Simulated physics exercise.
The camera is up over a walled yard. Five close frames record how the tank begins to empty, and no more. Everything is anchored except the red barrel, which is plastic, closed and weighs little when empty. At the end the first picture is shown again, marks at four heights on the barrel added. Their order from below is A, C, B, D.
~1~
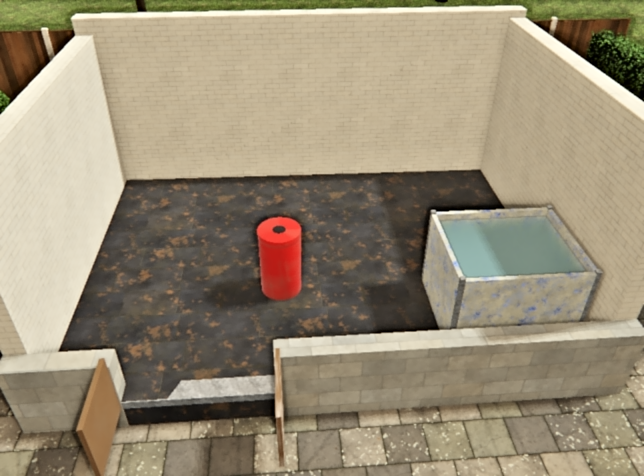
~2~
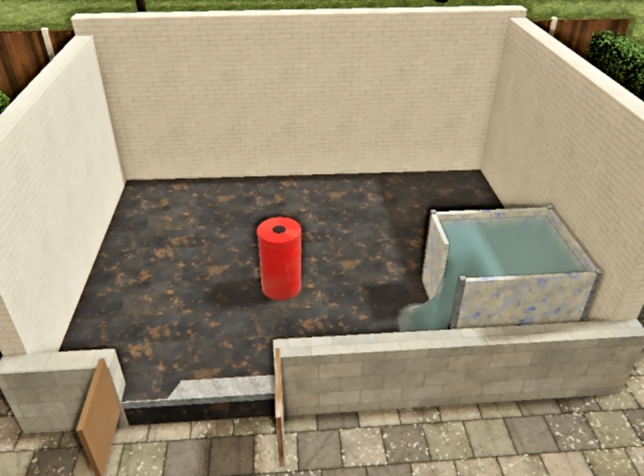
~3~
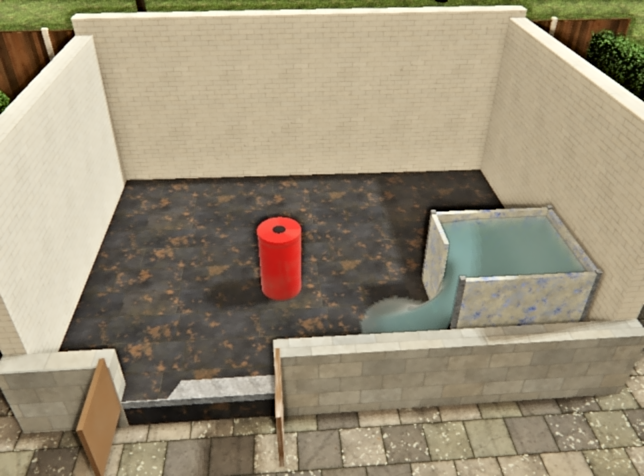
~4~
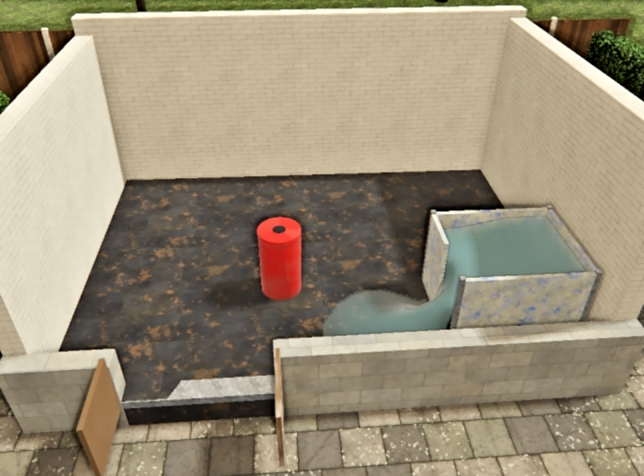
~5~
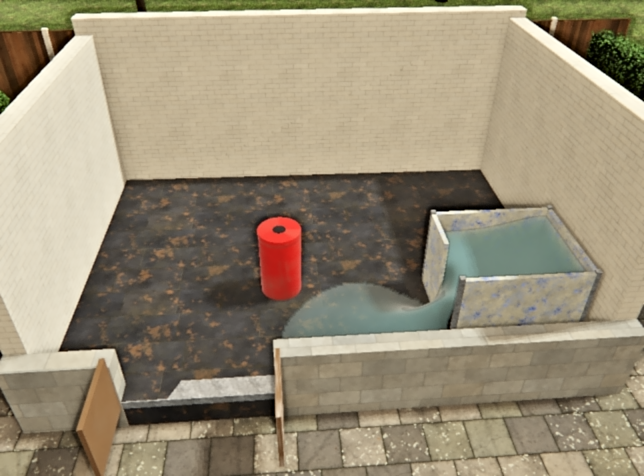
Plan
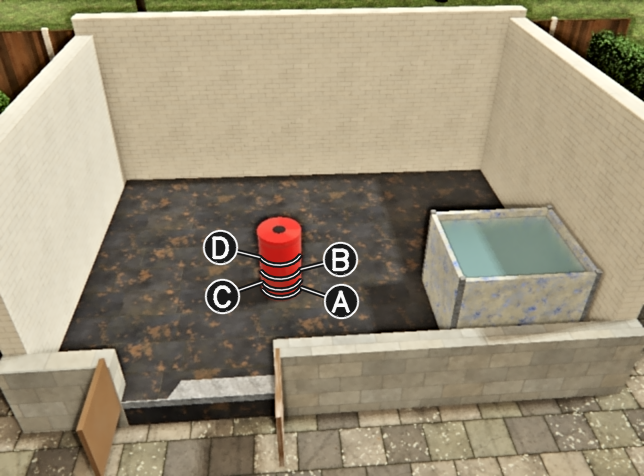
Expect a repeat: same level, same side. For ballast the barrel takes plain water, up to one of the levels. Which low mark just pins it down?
Go for B.
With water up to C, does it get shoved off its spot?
Yes, that goes wrong.
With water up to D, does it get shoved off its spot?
No, that is safe.
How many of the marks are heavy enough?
Two of the four.
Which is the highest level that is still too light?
Level C.
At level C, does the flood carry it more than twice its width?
No.
In white, A at (282, 297); B at (281, 279); C at (281, 290); D at (280, 265); from the bottom up A, C, B, D.
With A, it is pushed about 4 times its own width away.
With B, it does not move.
With C, it is pushed about its own width away.
With D, it does not move.
